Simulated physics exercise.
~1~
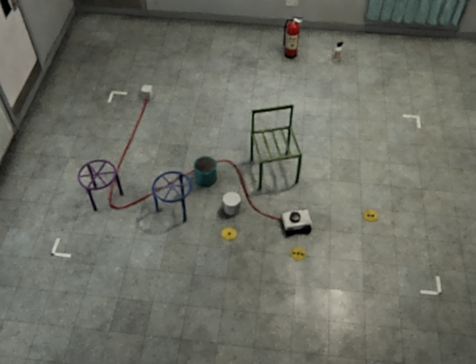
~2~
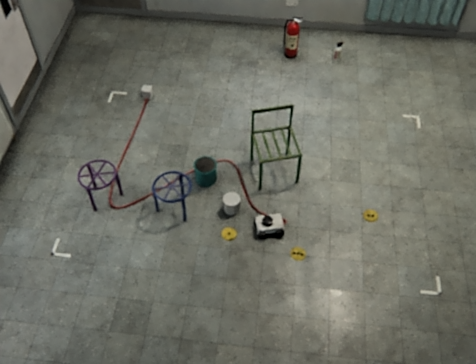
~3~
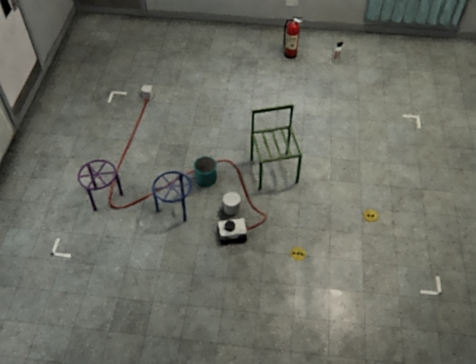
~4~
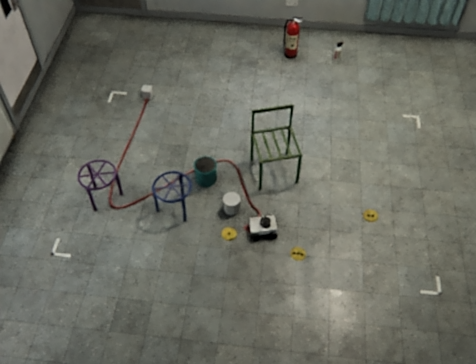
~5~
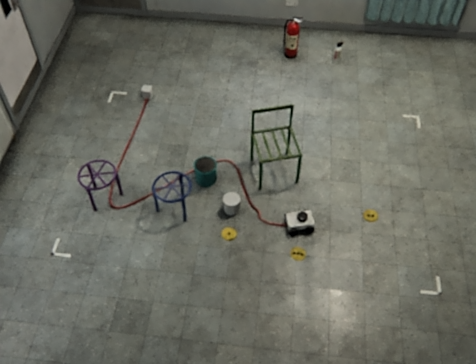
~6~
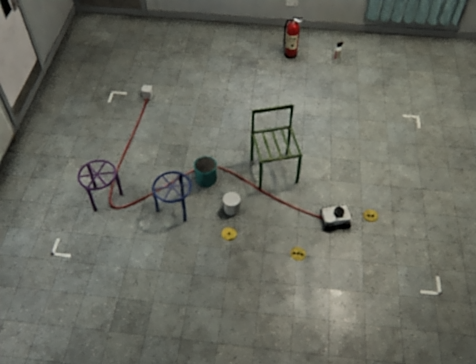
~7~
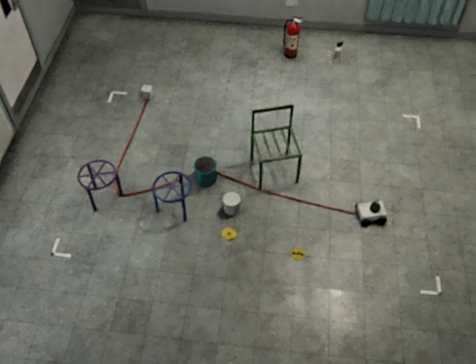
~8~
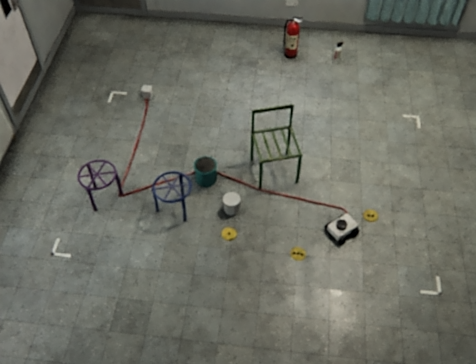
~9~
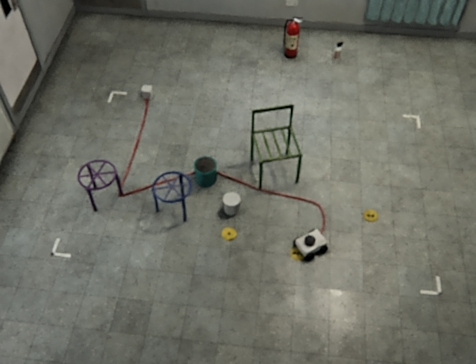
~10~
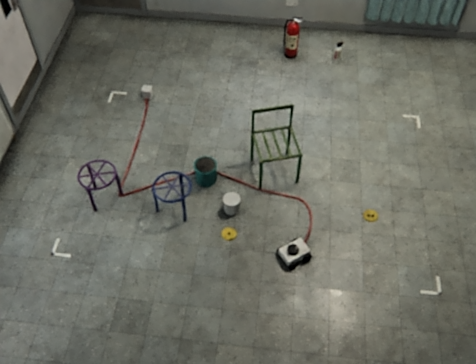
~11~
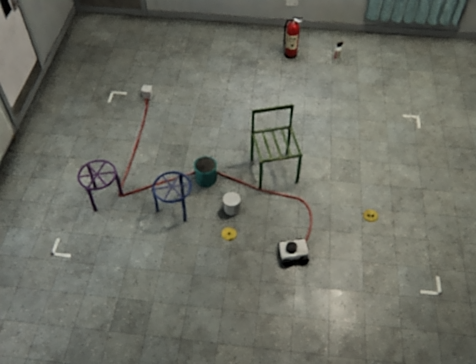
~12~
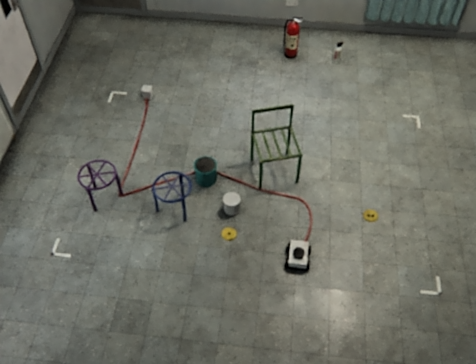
A small white cart on dark wheels, trailing a red lead, stands on a grey tiled floor seen from high above. The lead runs from a white block at upper left past a purple stool, a blue stool and a teal pot, with a white bin and a green chair nearby. The cart rolls left to the yellow mark beside the bin, then heads back right to the farthest mark, drawing the lead straighter. It turns down and left to the lowest mark, the lead bending loosely behind, and pivots there before stopping, with the furniture still standing.
